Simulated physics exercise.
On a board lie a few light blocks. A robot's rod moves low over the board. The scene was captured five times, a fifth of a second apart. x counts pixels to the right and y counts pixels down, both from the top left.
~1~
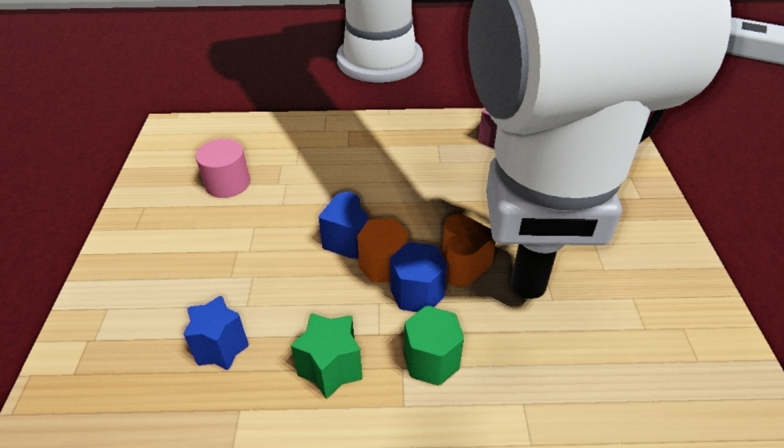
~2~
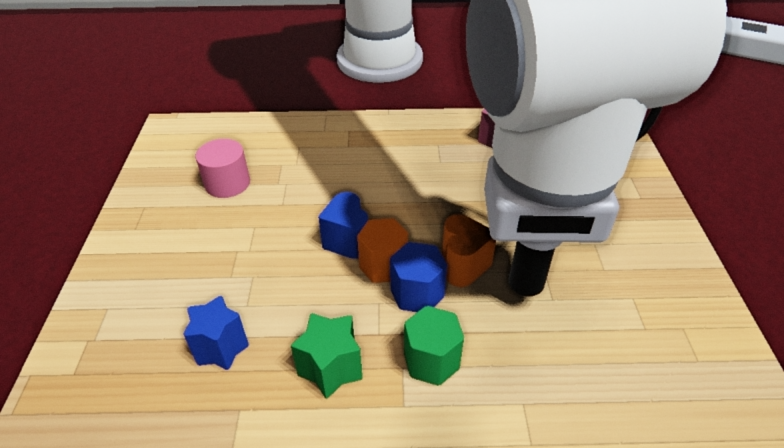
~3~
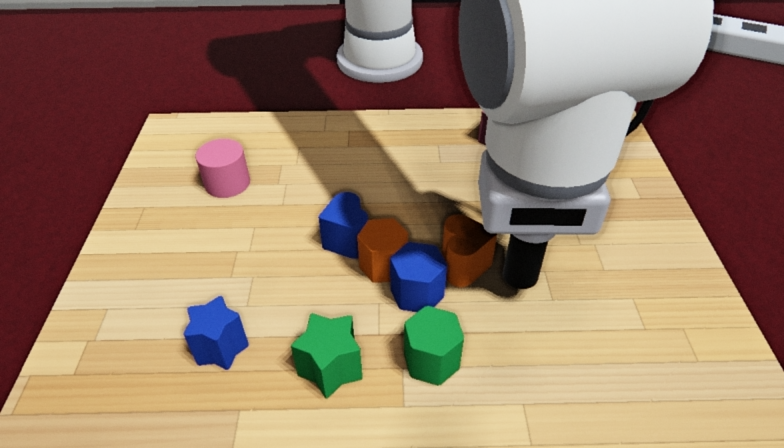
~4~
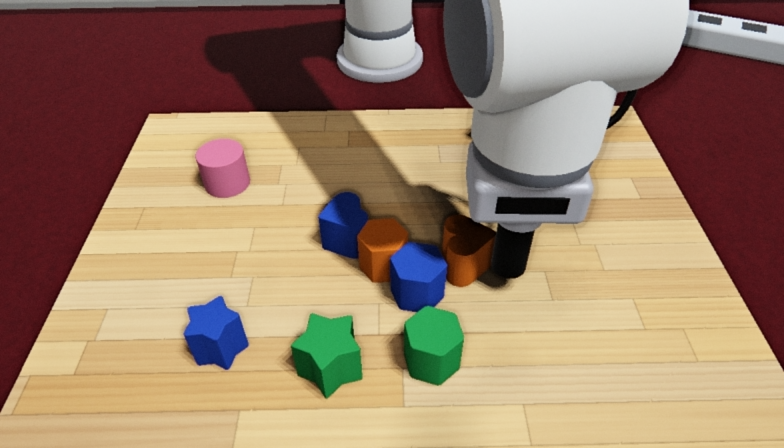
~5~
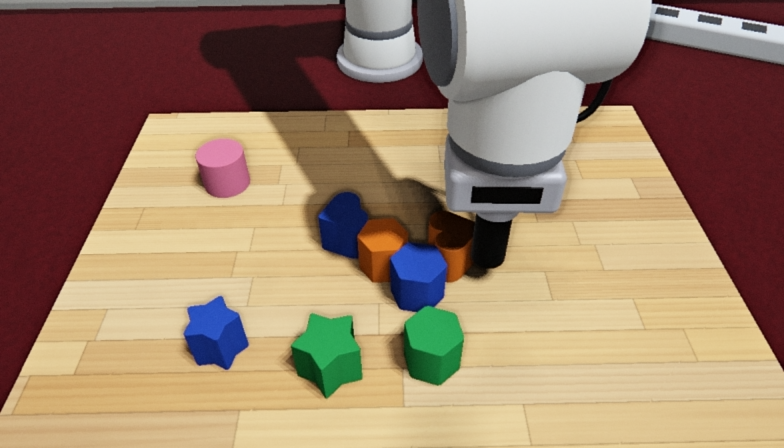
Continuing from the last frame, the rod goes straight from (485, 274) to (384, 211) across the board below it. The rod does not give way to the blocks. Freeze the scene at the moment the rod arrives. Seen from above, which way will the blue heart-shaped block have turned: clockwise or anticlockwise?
From the top: Clockwise.
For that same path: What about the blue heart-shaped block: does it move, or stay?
From what I can tell, it won't keep its place.
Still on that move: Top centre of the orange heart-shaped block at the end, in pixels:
It sits at (373, 207).
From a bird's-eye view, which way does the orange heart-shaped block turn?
Watching from overhead, you'd notice the orange heart-shaped block rotating counter-clockwise.
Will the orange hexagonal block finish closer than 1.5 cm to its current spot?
Going by the path, yes.
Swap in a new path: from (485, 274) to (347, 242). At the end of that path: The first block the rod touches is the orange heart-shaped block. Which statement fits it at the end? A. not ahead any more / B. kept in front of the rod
I'll go with A - not ahead any more.
On the path given first. One third of the way, rod at (449, 235); orange heart-shaped block at (413, 214), turned 30° anticlockwise.
Two thirds of the way, rod at (415, 214); blue heart-shaped block at (332, 211), turned 20° clockwise; orange hexagonal block at (373, 236), turned 15° anticlockwise; orange heart-shaped block at (377, 208), turned 80° anticlockwise.
At the end, rod at (383, 194); blue heart-shaped block at (329, 211), turned 20° clockwise; orange hexagonal block at (373, 236), turned 15° anticlockwise; blue hexagonal block not moved; orange heart-shaped block at (373, 207), turned 85° anticlockwise.
